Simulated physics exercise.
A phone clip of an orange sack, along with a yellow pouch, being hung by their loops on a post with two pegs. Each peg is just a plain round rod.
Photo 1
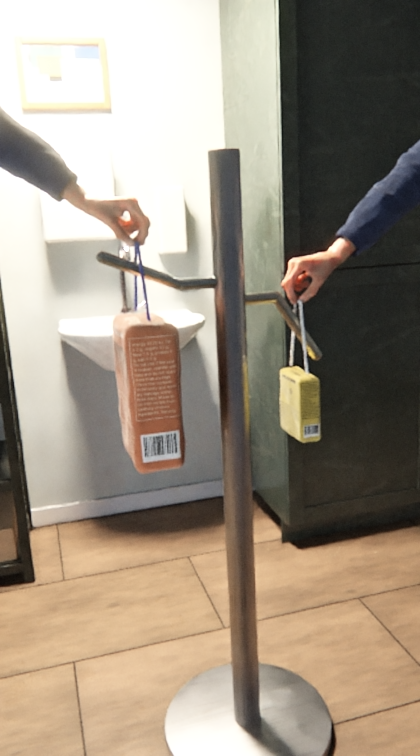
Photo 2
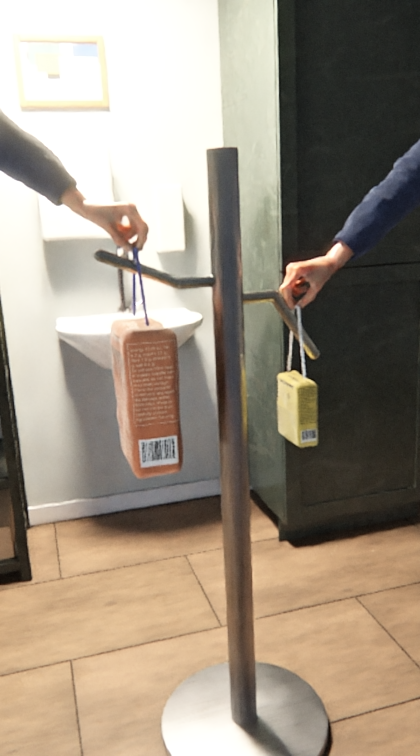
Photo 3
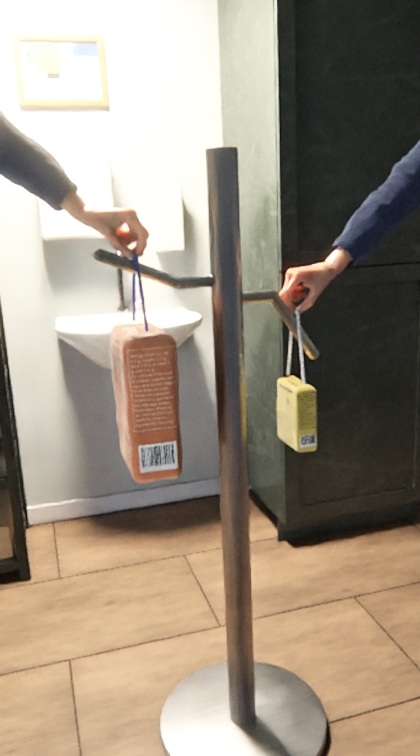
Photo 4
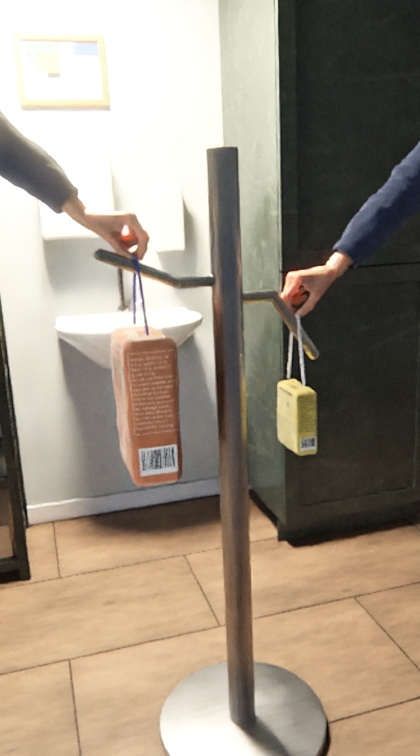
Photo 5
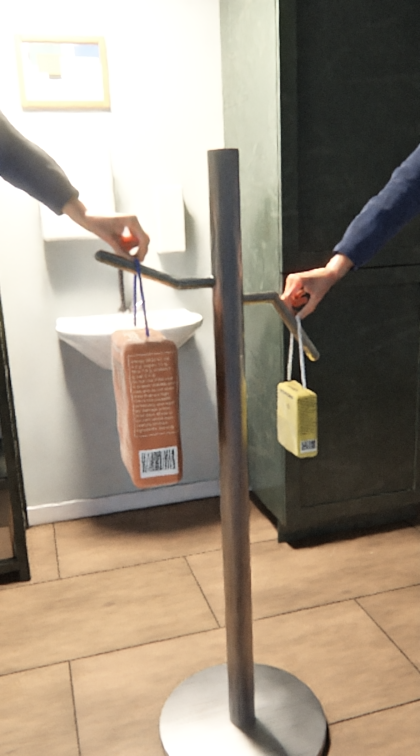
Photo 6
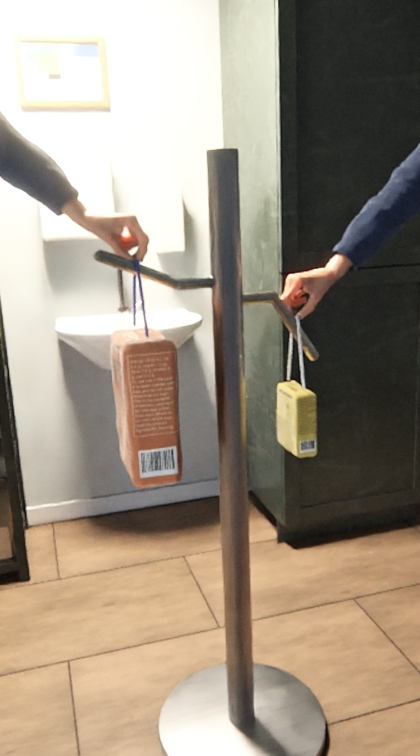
Two hands slightly lower an orange sack and a yellow pouch by their loops beside a post.
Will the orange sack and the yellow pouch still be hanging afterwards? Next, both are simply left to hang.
I reckon the orange sack will stay on the peg, I reckon the yellow pouch will leave the peg.
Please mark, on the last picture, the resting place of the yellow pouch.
Roughly at (257, 715).
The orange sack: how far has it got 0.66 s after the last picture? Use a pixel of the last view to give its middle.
Position then: About (172, 413).
Then, 0.40 s later than the last view, orange sack hanging from its loop near (154, 411); yellow pouch on the floor near (299, 639).
Then, 0.66 s later than the last view, orange sack hanging from its loop near (172, 413); yellow pouch on the floor near (258, 715).
Finally, orange sack hanging from its loop near (187, 419); yellow pouch on the floor near (257, 715). The orange sack holds on and the yellow pouch comes down.
